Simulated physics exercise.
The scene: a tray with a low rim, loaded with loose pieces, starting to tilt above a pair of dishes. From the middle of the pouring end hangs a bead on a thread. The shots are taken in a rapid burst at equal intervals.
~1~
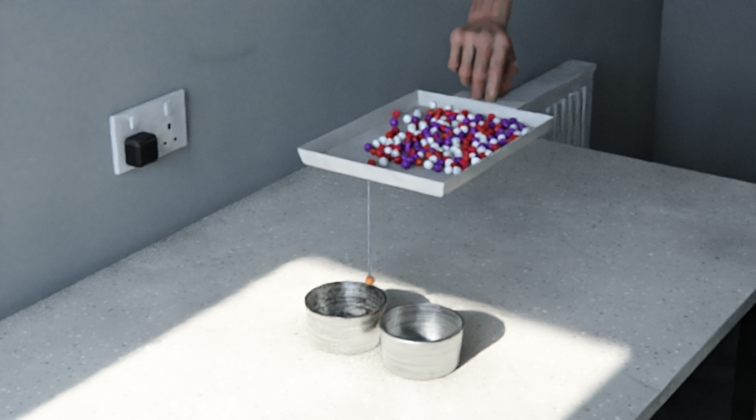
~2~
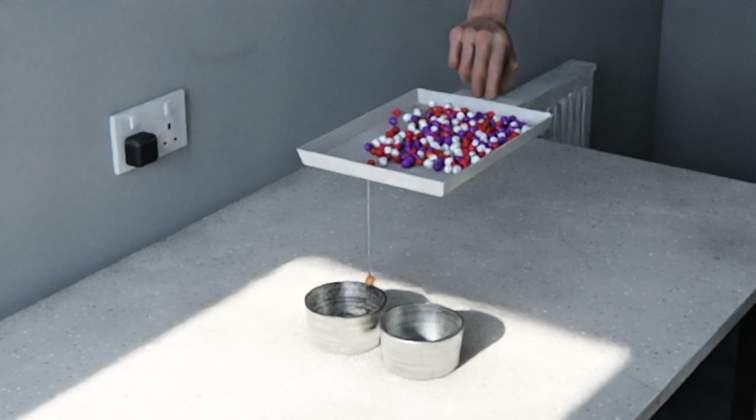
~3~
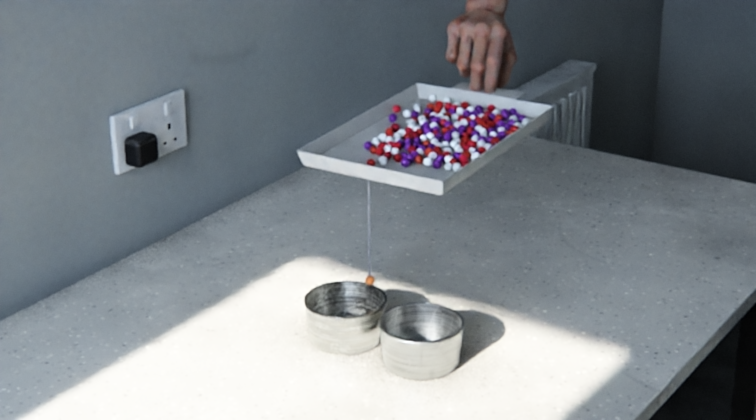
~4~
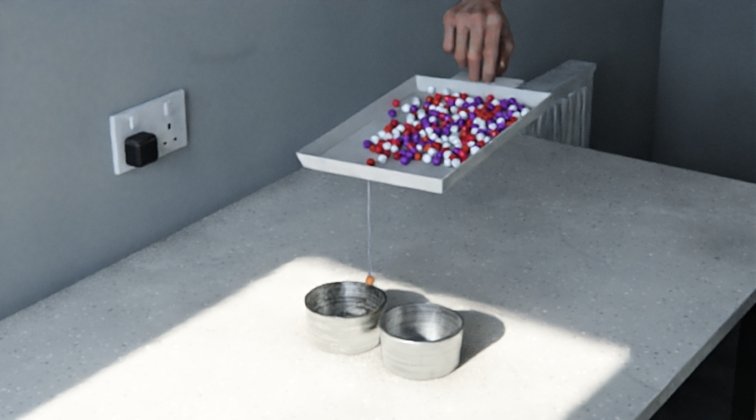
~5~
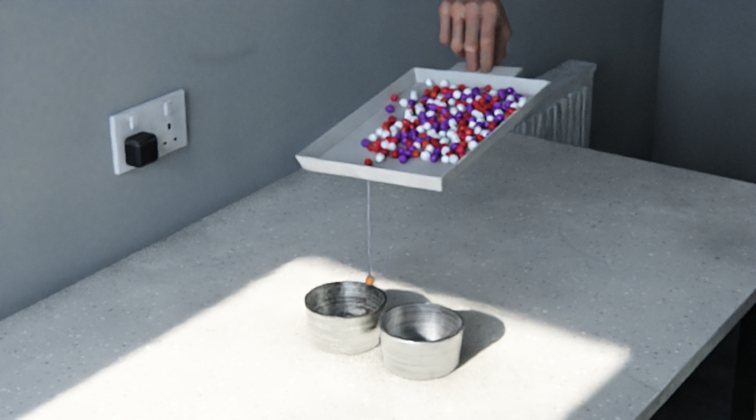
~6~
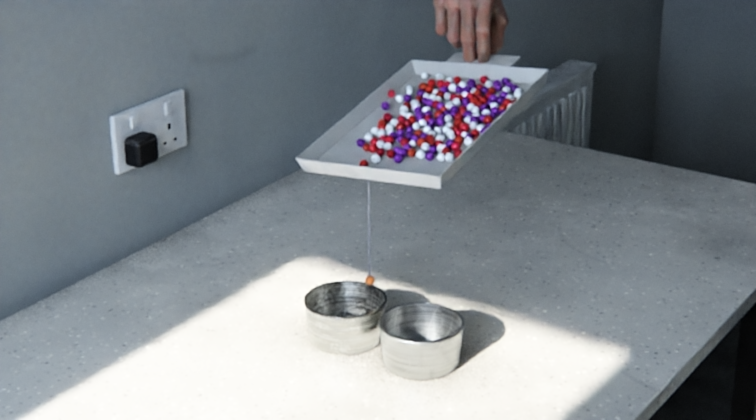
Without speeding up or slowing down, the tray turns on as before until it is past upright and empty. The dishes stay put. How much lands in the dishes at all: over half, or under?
So the dishes get the minority of the load, I reckon.
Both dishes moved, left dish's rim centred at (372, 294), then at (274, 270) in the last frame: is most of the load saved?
Well, a minority share the first time and a majority share the next.
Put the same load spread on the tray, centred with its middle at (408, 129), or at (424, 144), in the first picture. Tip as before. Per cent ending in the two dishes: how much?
Around 10 then around 10 per cent.
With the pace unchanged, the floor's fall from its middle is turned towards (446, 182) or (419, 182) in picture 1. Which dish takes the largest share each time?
First try: The dish to the right; second try: The dish to the right.
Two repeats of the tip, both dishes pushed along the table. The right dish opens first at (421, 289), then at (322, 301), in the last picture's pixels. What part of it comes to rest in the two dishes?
First position: Some 0 %; second position: Some 60 %.
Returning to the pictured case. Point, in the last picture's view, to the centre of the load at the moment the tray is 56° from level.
(333, 160).
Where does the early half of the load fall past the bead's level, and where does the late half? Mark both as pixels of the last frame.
Roughly (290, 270) first, then roughly (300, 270).
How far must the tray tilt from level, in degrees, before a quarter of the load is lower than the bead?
It's turned some 70 degrees by then.
Soon after the last picture, tray tipped steeply; most on the tray; a stray few in the left dish; a small part outside both; a small part in the air.
A little later, tray tipped right over; a small part on the tray; a small part in the left dish; about two thirds outside both; a small part in the air.
Later still, tray tipped past a quarter turn; a small part in the left dish; nearly all outside both.
By the end, tray tipped past a quarter turn; none in the right dish; a small part in the left dish; nearly all outside both.
